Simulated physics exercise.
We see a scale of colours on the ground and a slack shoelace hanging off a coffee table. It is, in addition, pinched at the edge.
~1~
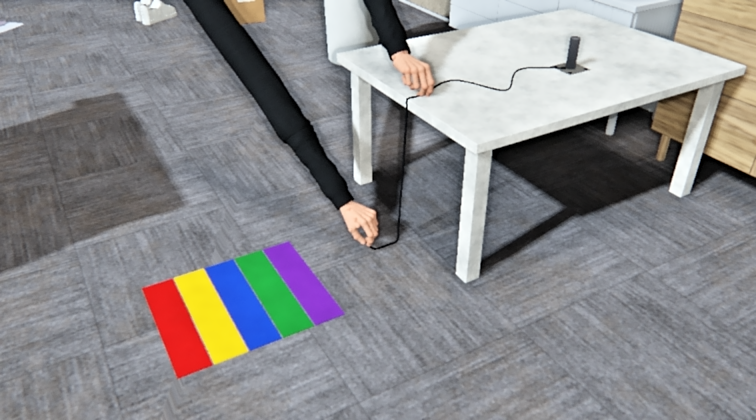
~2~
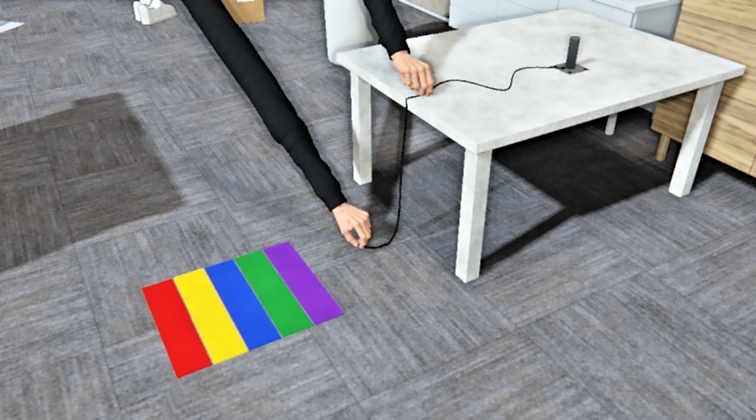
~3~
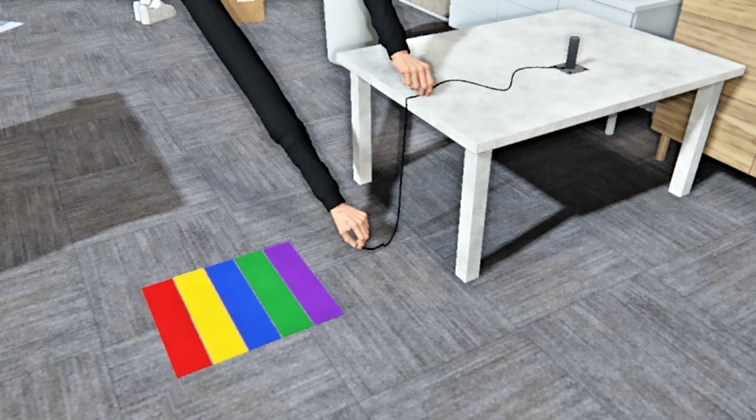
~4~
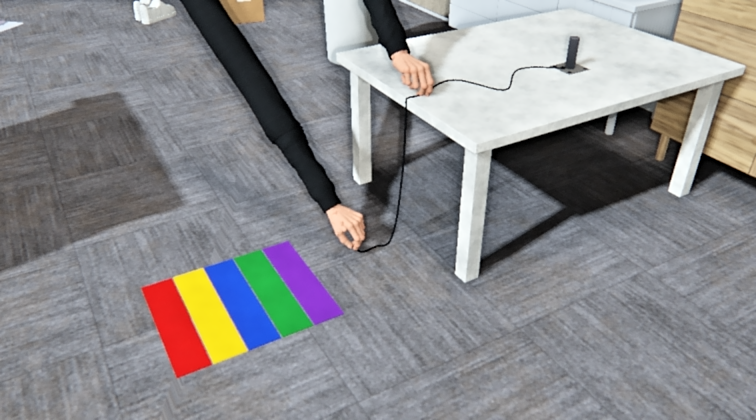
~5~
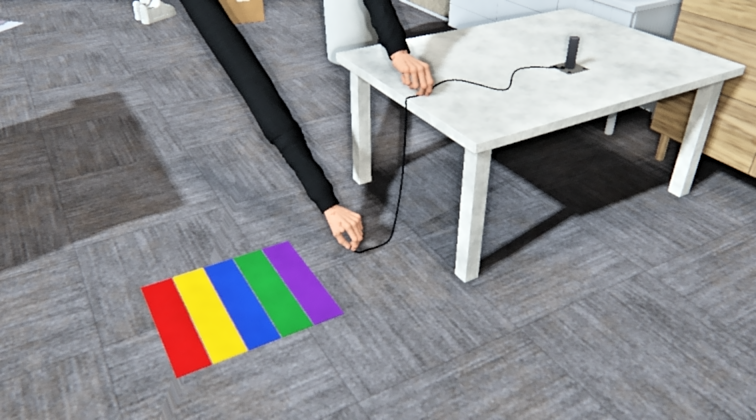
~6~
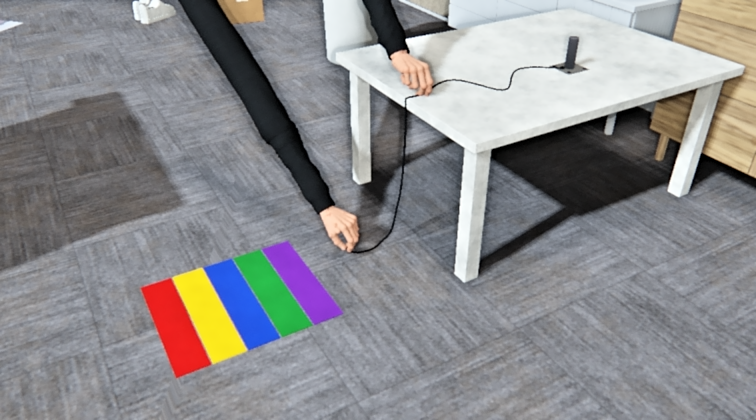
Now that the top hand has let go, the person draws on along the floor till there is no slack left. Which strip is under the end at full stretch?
The yellow strip.
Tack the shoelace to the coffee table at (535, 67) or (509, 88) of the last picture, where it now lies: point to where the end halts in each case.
(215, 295); (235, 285).
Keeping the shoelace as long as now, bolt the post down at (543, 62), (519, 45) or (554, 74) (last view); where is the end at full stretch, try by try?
(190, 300), (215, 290) and (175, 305), roughly.
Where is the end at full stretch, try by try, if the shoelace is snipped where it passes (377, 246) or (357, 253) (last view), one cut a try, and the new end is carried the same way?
Try by try, around (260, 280) and (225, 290).
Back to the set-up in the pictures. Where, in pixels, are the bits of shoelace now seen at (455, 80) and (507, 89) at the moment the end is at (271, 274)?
About (428, 97) for the first point; the other lies about (479, 87).
Soon after, end near (271, 274); over green.
Then, end near (231, 288); over blue.
At full stretch, end near (206, 296); over yellow. It gets as far as the yellow strip.
